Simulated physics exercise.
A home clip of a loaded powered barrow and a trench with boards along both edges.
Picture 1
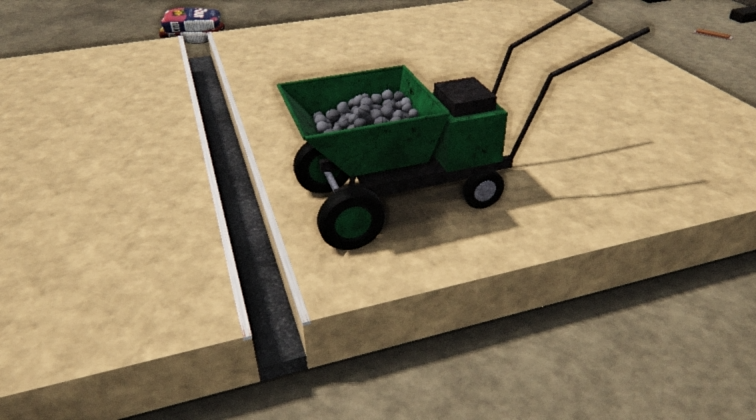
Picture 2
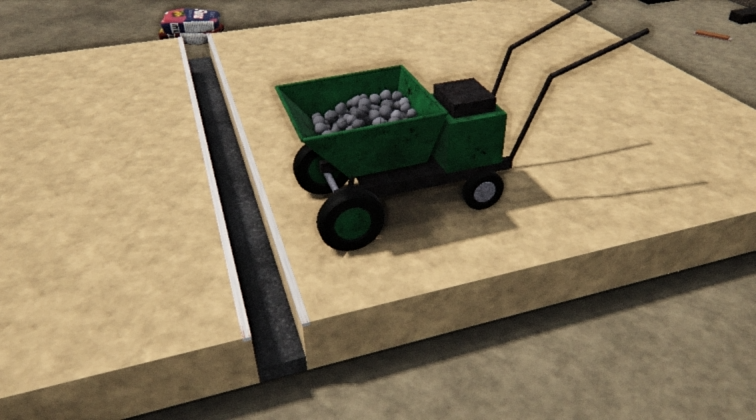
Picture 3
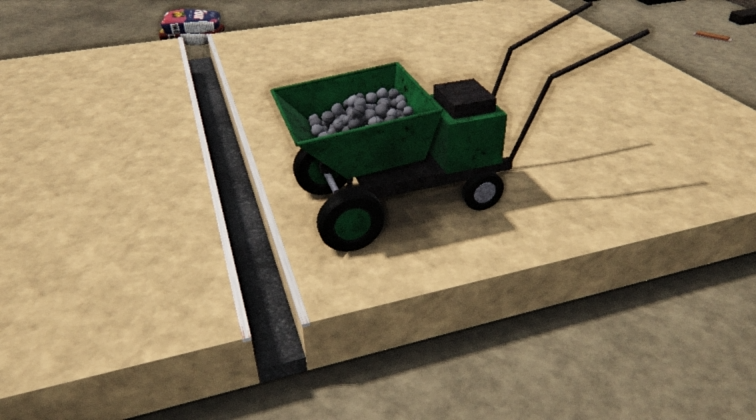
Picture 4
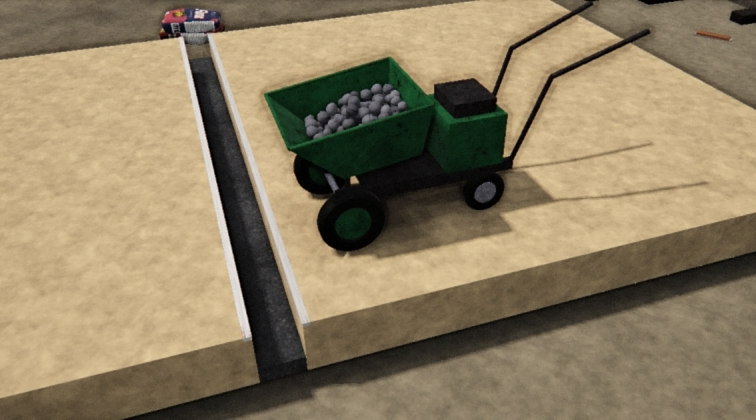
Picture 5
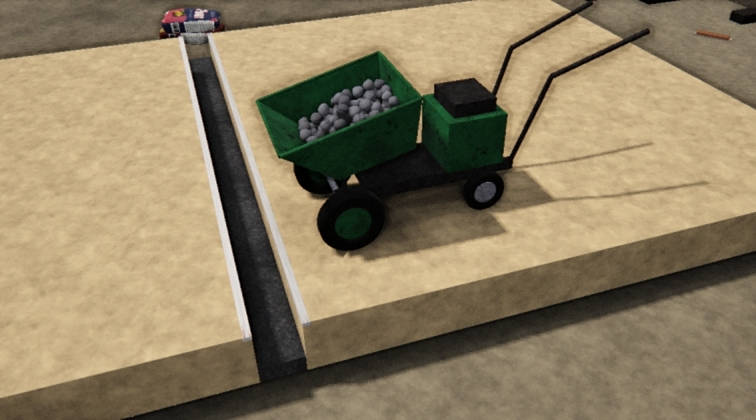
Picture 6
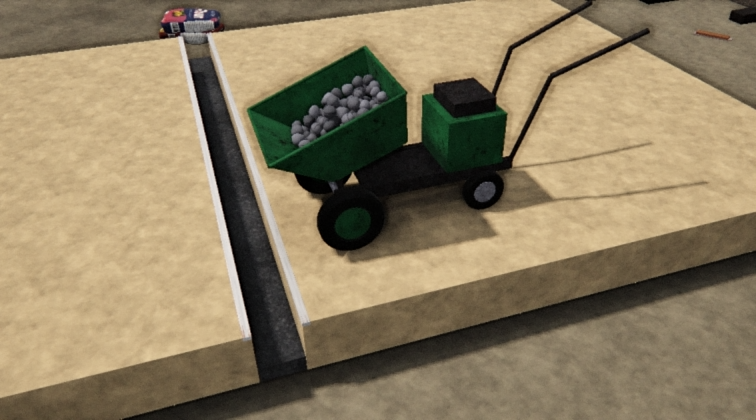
A green powered barrow loaded with rounded grey cobbles stands on a pale, sandy-looking slab, seen from above at an angle. A narrow dark trench with light boards along both edges runs down to its left, with a small colourful object at the far end and black handles rising at the barrow's right. The skip gradually tips forward to the left, carrying the cobbles, while the wheels and camera stay still.
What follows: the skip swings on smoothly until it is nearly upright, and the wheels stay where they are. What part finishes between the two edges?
In the trench: Less than half.
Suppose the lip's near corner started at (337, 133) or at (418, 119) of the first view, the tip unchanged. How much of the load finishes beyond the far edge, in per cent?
In turn 10 and 0 in a hundred.
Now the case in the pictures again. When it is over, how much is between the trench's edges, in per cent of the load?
Near 15 %.
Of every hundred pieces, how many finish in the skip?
About 25 per cent.
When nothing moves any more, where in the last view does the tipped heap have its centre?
Close to (201, 240).
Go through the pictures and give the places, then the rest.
The first frame shows lip of the skip (305, 139), level; top of the load (370, 116), round cobbles; first edge of the trench (295, 287); far edge (239, 300), the trench under half as wide as the skip, and about as deep as wide.
The second frame shows lip of the skip (303, 141), tipped barely; top of the load (375, 116).
The third frame shows lip of the skip (297, 145), tipped barely; top of the load (382, 111).
The fourth frame shows lip of the skip (290, 150), tipped a little; top of the load (376, 108).
The fifth frame shows lip of the skip (280, 157), tipped a little; top of the load (371, 107).
The sixth frame shows lip of the skip (270, 167), tipped clearly; top of the load (360, 105); first edge of the trench (294, 288); far edge (239, 300).
Just after the last frame, skip tipped steeply; every one in the skip.
A moment on, skip tipped right over; the larger part in the skip; just a few in or heaped over the trench; roughly a quarter beyond it.
Further on, skip tipped right over; roughly a quarter in the skip; about a tenth in or heaped over the trench; roughly two thirds beyond it.
When it is over, skip tipped right over; roughly a quarter in the skip; about a tenth in or heaped over the trench; roughly two thirds beyond it.
